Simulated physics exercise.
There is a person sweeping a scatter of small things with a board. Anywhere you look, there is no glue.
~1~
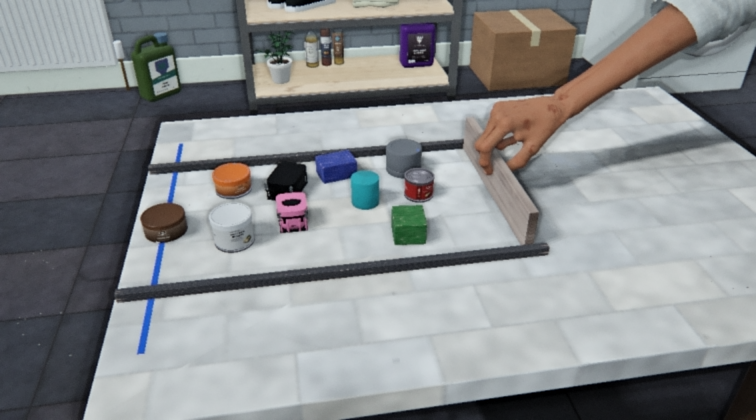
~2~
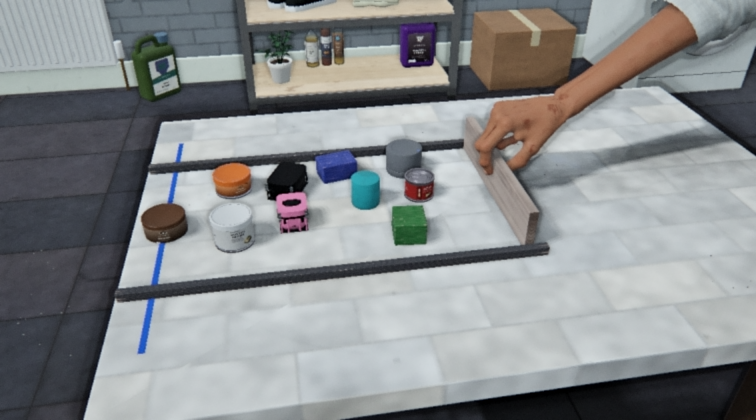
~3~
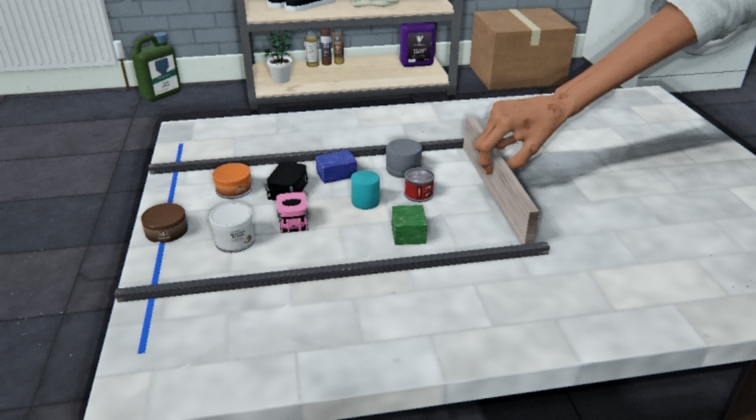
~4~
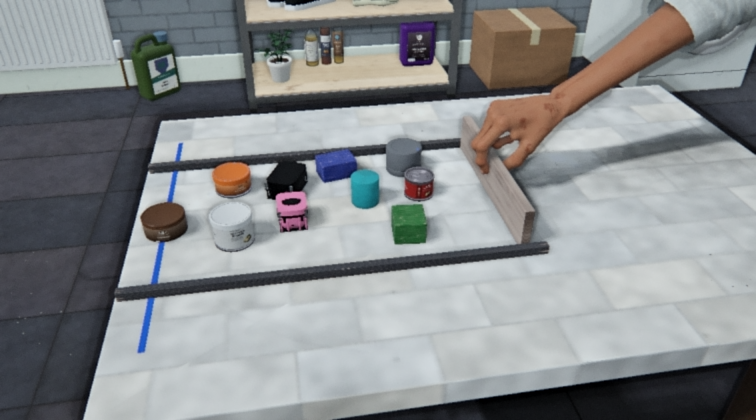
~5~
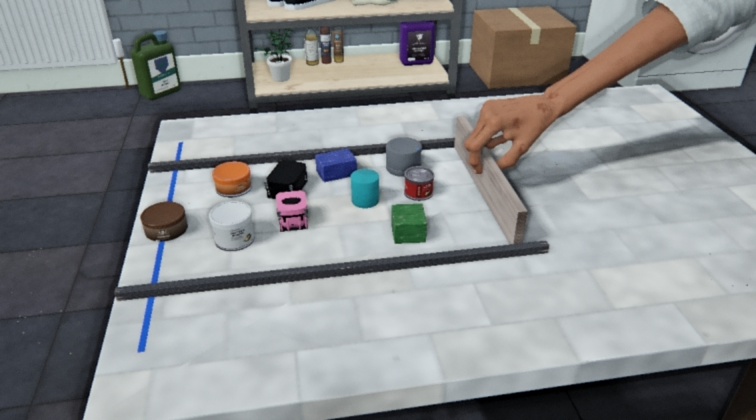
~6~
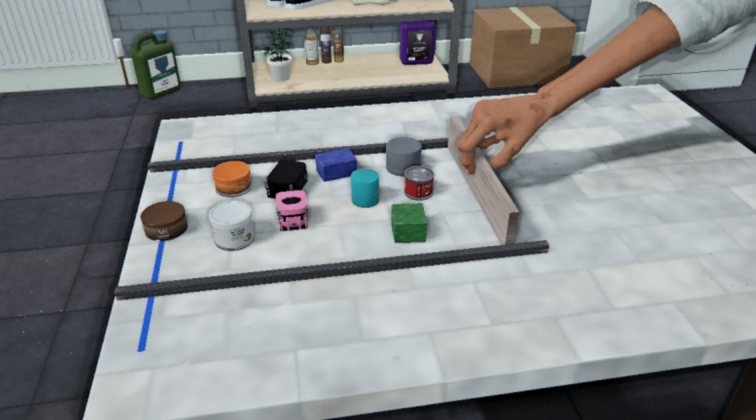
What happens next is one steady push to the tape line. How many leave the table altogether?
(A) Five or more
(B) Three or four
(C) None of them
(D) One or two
Five or more (A).
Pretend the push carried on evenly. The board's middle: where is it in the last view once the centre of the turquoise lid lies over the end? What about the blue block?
The middle is at (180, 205) when it's the turquoise lid, and at (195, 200) when it's the blue block.
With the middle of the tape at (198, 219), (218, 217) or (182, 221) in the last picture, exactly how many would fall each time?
The counts: 2, 1 and 5.
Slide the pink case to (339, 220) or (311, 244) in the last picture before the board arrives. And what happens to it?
Well, the pink case is gone in the first case and is gone in the second.
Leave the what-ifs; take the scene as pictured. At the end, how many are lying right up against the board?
Tally at the end: 4.
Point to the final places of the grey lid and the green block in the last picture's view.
Near (152, 176) and (139, 252).
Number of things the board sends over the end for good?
Taken together, the number is 6.
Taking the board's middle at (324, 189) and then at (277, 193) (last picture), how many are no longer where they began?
Tally at point one: 8; at point two: 9.
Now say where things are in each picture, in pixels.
The first frame shows brown tub (165, 223); orange pot (232, 181); white tin (233, 228); board (496, 176); tape (166, 225).
The second frame shows orange pot (233, 181); blue block (337, 167).
The third frame shows white tin (233, 228); red tin (419, 185).
The fourth frame shows brown tub (165, 222); green block (409, 224).
The fifth frame shows orange pot (232, 180); grey lid (404, 157).
The sixth frame shows brown tub (165, 221); orange pot (232, 179); white tin (233, 226); board (478, 175); tape (165, 222).
Soon after, none off yet; brown tub at rest near (165, 221); orange pot at rest near (232, 179); white tin at rest near (233, 226).
After that, none off yet; brown tub at rest near (165, 221); orange pot displaced about its own width near (198, 186); white tin at rest near (232, 226).
And then, none off yet; brown tub displaced a little near (144, 220); orange pot displaced well along near (141, 193); white tin displaced about its own width near (169, 230).
In the end, the number that fall off is five or more; gone, turquoise lid, blue block, black case, white tin, orange pot and brown tub.
